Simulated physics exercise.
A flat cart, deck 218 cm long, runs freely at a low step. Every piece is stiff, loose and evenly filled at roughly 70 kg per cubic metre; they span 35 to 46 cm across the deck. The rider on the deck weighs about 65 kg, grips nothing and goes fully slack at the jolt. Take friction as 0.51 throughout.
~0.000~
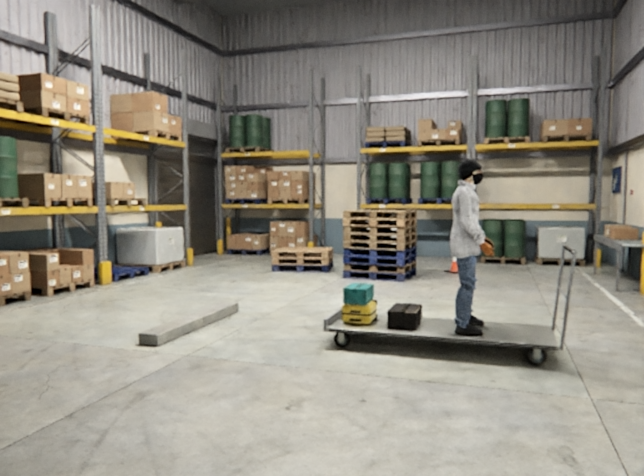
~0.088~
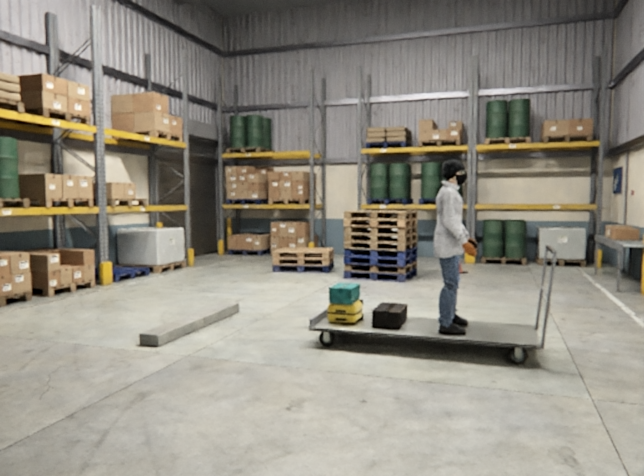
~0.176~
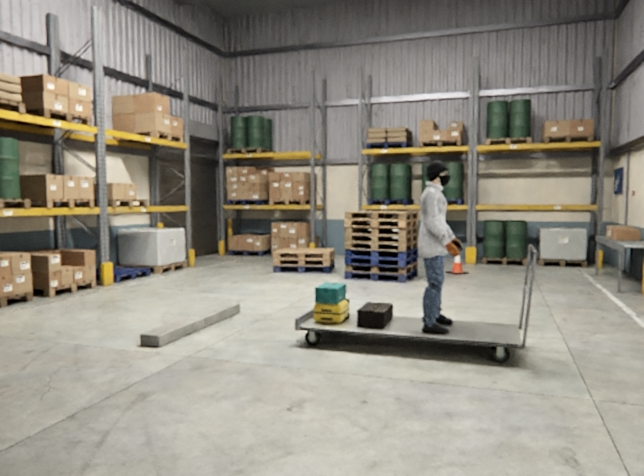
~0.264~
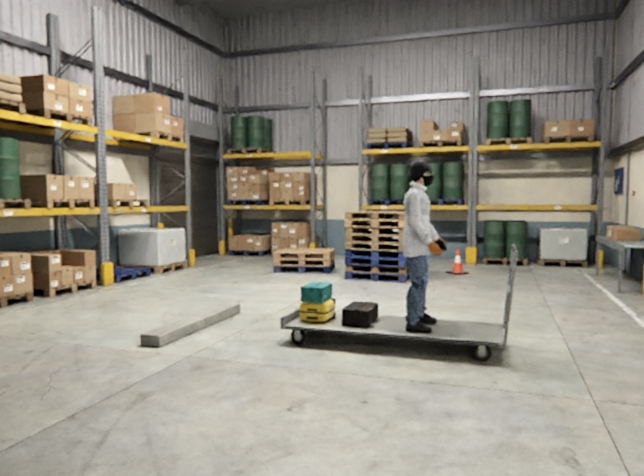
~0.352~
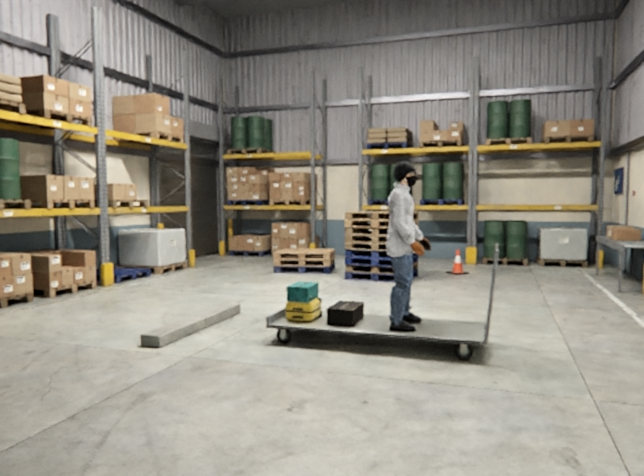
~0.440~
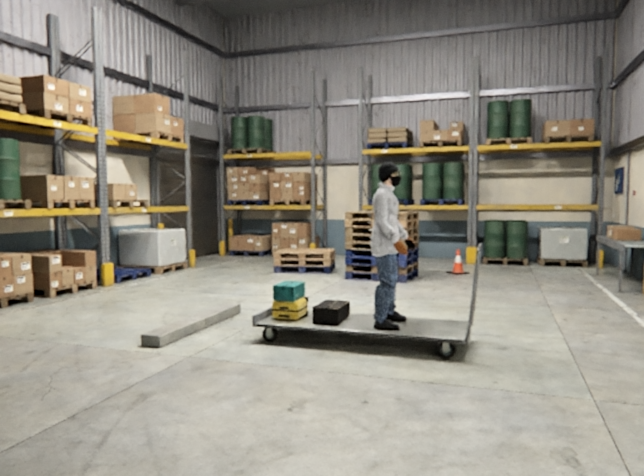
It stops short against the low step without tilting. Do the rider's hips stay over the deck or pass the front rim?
At this pace the rider's hips stay behind the front rim.
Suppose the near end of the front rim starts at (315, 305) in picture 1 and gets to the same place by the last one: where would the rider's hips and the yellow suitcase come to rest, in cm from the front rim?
In that case hips 60 behind, yellow 20 behind.
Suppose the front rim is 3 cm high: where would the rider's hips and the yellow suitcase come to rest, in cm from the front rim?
Then hips 30 behind, yellow 20 behind.
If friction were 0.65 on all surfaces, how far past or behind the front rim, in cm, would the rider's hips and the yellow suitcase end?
Then hips 30 behind, yellow 20 behind.
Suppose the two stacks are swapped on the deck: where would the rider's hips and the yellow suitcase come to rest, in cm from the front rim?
In that case hips 20 behind, yellow 50 behind.
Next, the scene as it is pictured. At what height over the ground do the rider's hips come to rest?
Roughly 55 cm above it.
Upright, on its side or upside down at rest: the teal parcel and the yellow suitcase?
Teal upside down, yellow upright.
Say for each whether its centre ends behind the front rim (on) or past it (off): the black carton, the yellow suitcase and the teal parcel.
Black on, yellow on, teal off.
After 0.92 s the deck stops.
After 1.17 s the rider's hips are 82 cm behind the rim, near (261, 253) in the last picture's view.
After 1.47 s the rider's hips are 39 cm behind the rim, near (228, 285) in the last picture's view.
After 1.92 s the rider's hips are 28 cm behind the rim, near (220, 284) in the last picture's view.
When all is still (4.9 s), past the rim, teal parcel; behind it, yellow suitcase, black carton and the rider's hips.
